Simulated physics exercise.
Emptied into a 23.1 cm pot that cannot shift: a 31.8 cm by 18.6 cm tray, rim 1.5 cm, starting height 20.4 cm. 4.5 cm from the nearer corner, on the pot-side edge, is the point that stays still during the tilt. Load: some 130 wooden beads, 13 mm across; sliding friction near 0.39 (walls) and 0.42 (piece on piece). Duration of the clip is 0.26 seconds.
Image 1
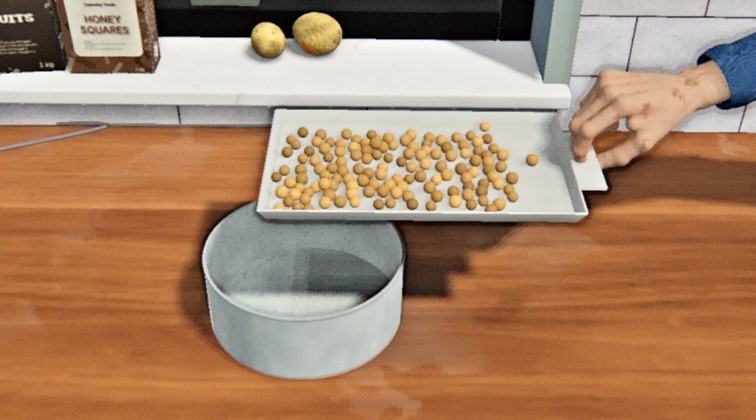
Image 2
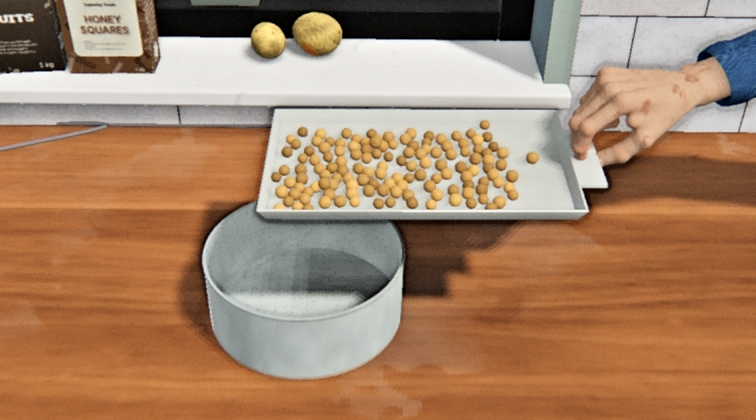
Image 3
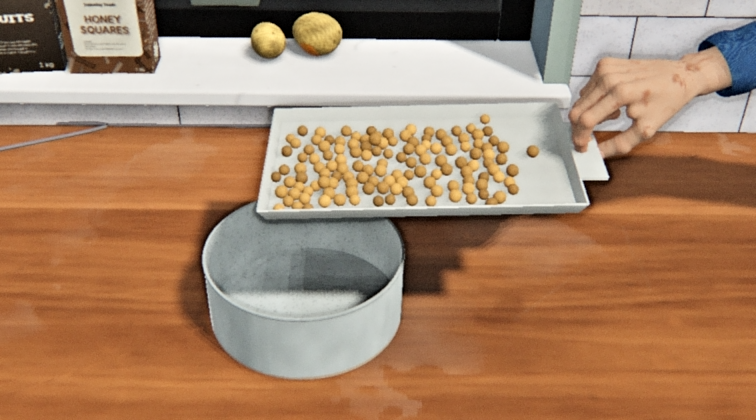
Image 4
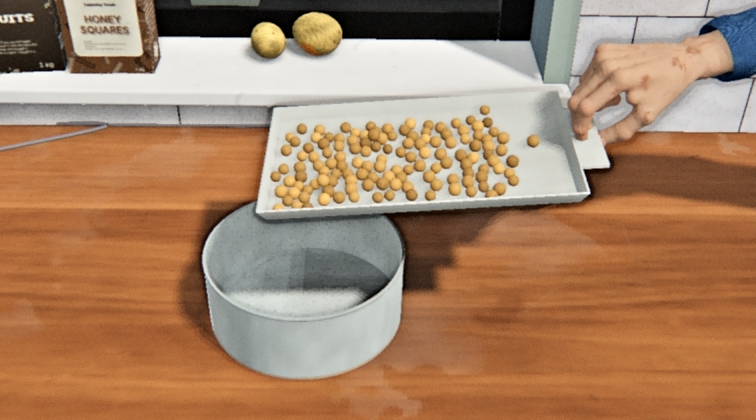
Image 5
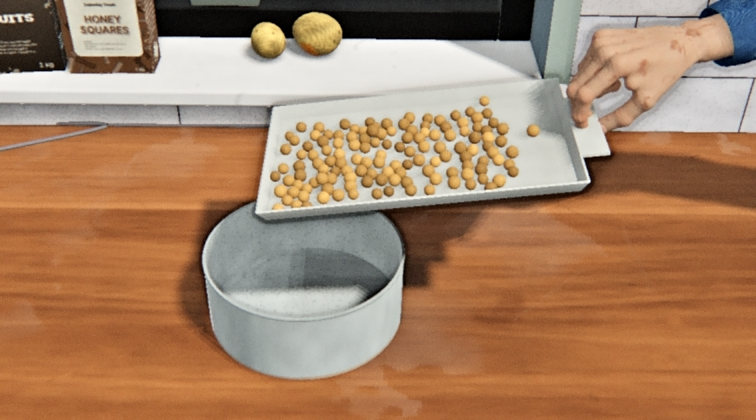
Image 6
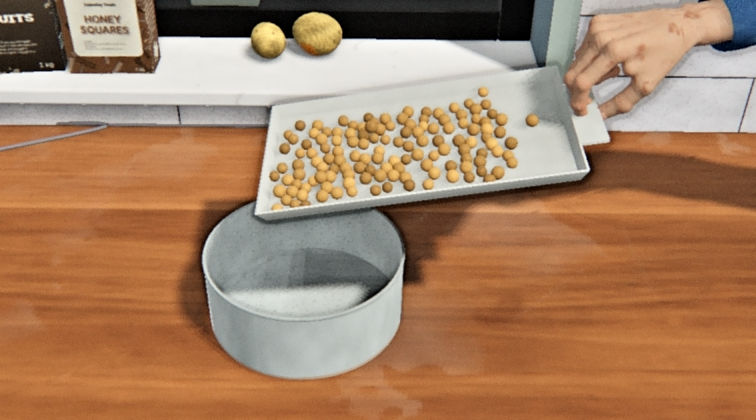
A shallow white tray scattered with small tan and brown beads begins level above a wooden counter, its left part over a round pot. The hand gripping its right end gradually raises that side, leaving the tray slanted down toward the left, while the beads barely shift and the pot stays still.
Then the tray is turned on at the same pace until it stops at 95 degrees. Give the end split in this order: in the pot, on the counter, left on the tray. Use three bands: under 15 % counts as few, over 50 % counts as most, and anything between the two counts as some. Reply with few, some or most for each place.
Pot: Most, counter: Some, tray: Few.
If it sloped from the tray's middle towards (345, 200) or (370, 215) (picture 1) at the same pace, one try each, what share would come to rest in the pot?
That would be close to 35 per cent, then close to 30 per cent.
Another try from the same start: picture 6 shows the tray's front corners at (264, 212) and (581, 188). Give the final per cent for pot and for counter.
Per cent by place - pot 30, counter 70.
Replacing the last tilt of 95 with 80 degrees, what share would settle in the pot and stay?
About 75 in a hundred would end up in the pot.
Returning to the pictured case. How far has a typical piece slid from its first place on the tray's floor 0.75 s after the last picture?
About 10 cm.
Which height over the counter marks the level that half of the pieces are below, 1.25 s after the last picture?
About 2 cm.
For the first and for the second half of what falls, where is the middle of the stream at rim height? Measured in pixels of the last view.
I'd mark about (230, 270) for the first half, then (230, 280) for the second.
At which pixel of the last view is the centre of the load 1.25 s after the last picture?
Estimated centre of load: Around (248, 311).
Then, 0.75 s after the last picture, tilt 50 degrees; the tray holds 90 %, the pot 5 %.
Then, 1.25 s after the last picture, tilt 76 degrees; the tray holds 15 %, the pot 50 %.
Then, 1.81 s after the last picture, tilt 95 degrees; the tray holds 0 %, the pot 75 %.
In the end, pot 75 %, counter 25 %, tray 0 %.
